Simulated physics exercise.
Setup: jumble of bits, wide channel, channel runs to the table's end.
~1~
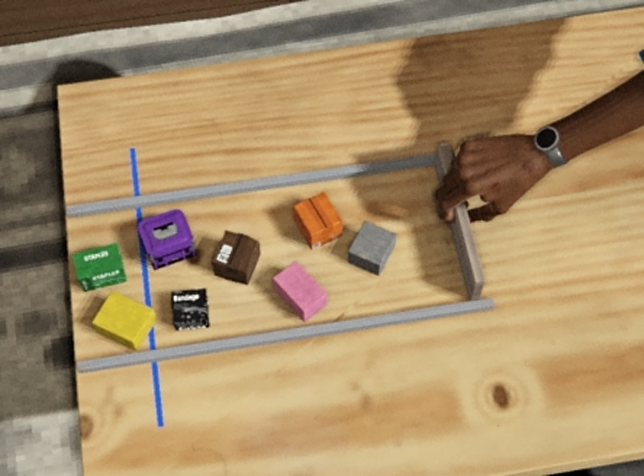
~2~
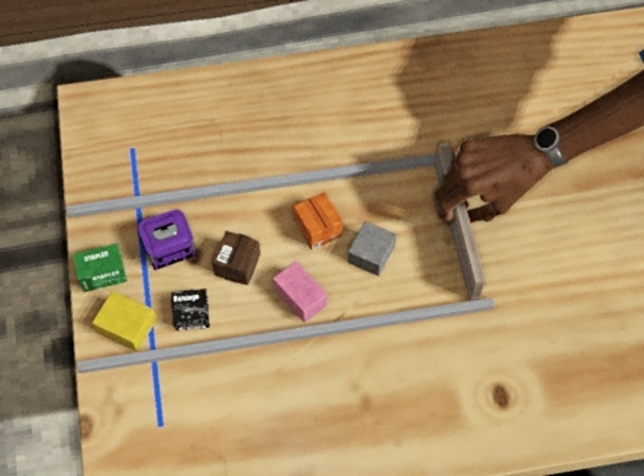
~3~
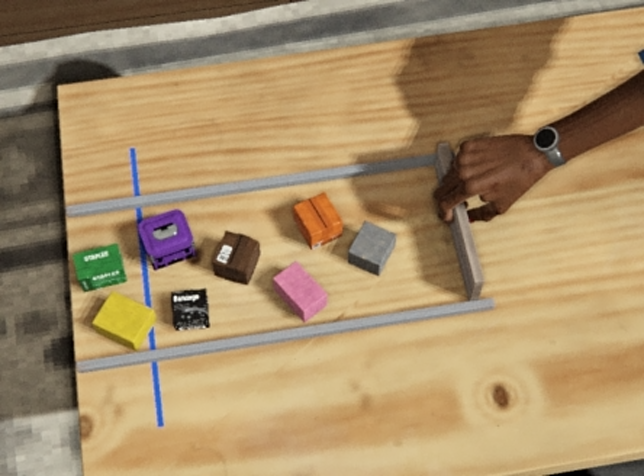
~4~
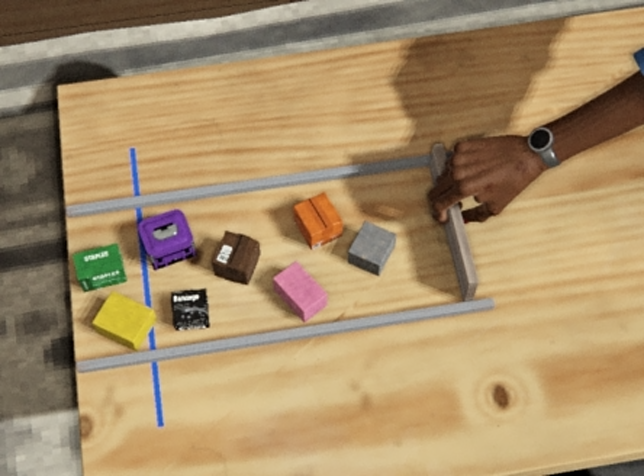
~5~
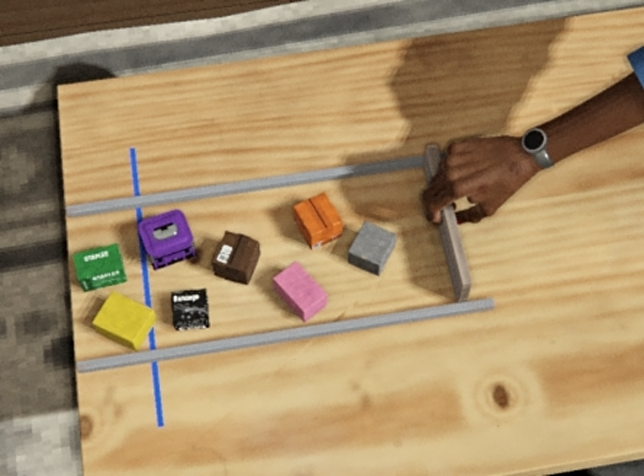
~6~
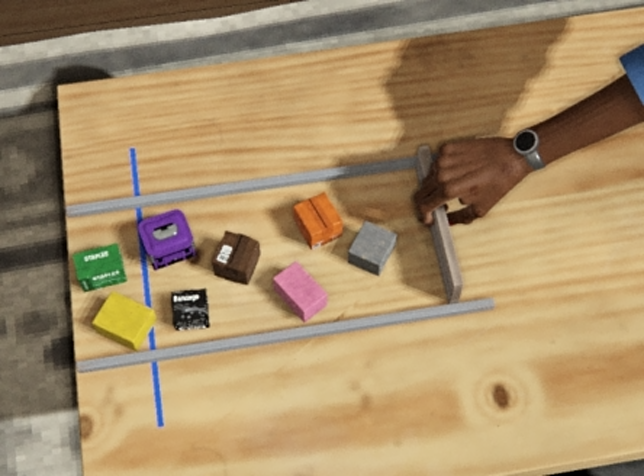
A hand wearing a watch holds a grey board still, then slides it slightly left between two rails towards scattered small boxes.
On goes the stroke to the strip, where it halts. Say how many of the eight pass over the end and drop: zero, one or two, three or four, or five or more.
What falls is a single one or two.
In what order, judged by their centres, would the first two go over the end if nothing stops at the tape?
Yellow block, green box.
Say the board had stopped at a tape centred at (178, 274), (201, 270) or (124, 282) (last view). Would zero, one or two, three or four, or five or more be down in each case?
So, taking them in turn, I'd give none at all; none; three to four.
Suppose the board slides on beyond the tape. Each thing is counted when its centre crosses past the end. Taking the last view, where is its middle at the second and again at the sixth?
At (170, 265) for the second, at (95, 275) for the sixth.
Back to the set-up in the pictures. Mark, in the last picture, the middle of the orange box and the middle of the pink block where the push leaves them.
Orange box: About (123, 244); pink block: About (126, 338).
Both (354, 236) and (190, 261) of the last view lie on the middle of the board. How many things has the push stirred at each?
Counts: 1 and 8.
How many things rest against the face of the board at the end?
Number in contact with it: 3.
A little later, none off yet; green box at rest near (100, 268); yellow block at rest near (125, 321); purple case at rest near (167, 239).
When it is over, the number that fall off is one or two; down, yellow block and green box.
